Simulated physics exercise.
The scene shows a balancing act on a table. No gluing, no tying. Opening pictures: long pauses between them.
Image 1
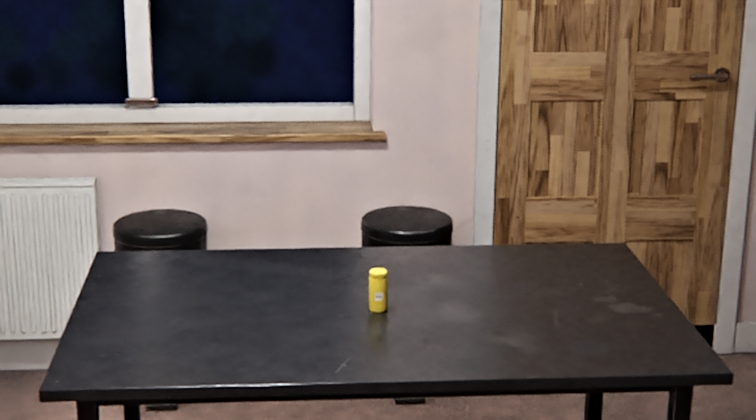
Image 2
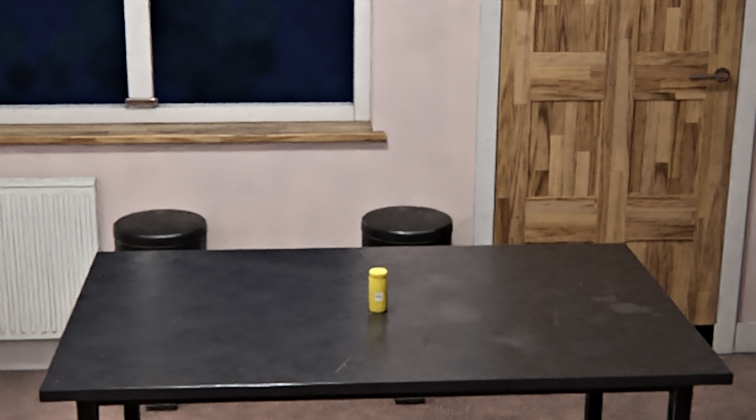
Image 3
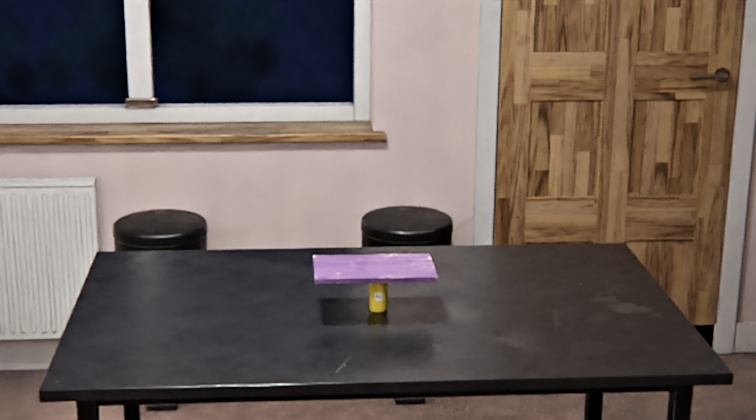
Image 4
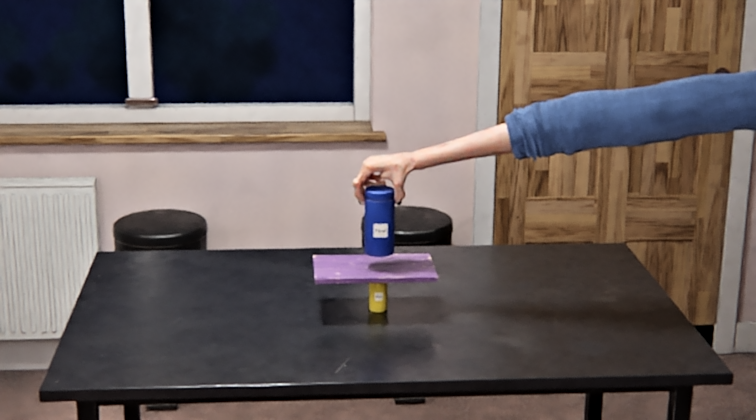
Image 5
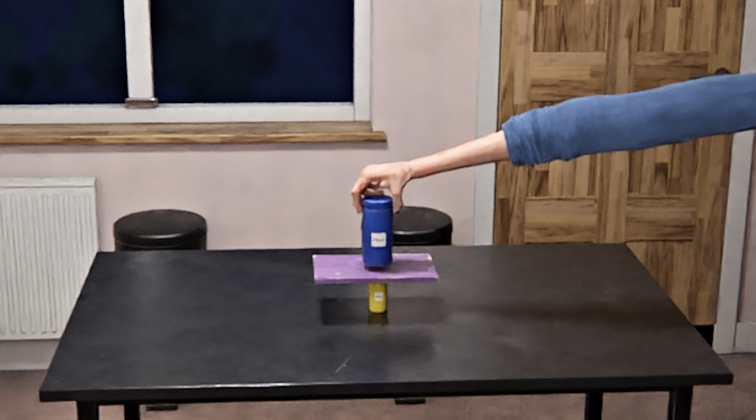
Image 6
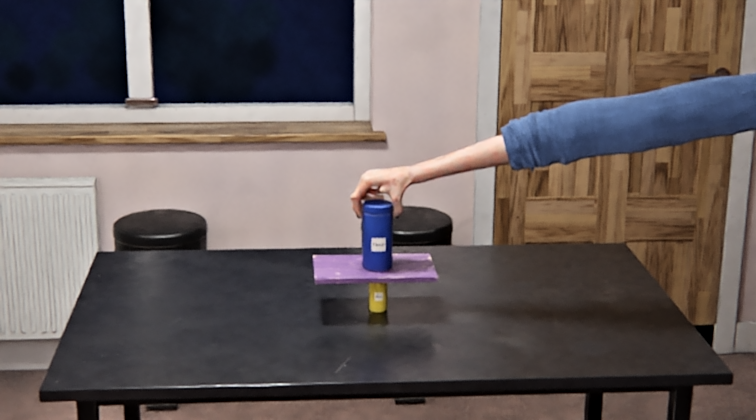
An arm in a blue sleeve reaches in from the right over a black table, seen from a fixed, slightly raised view in a room with a dark window, two black stools and a wooden door. A small yellow shaker stands mid-table, and a flat purple board appears on top of it. The hand then lowers a blue jar onto the board above the shaker, still touching its top.
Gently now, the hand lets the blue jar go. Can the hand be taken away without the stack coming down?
Yes.
Then, 0.20 s past the last view, nothing moves.
Then, 0.60 s past the last view, blue jar resting near (378, 235).
Finally, all 3 still in place. Final places as the last picture's camera would see them, blue jar near (378, 235). The stack stays up.
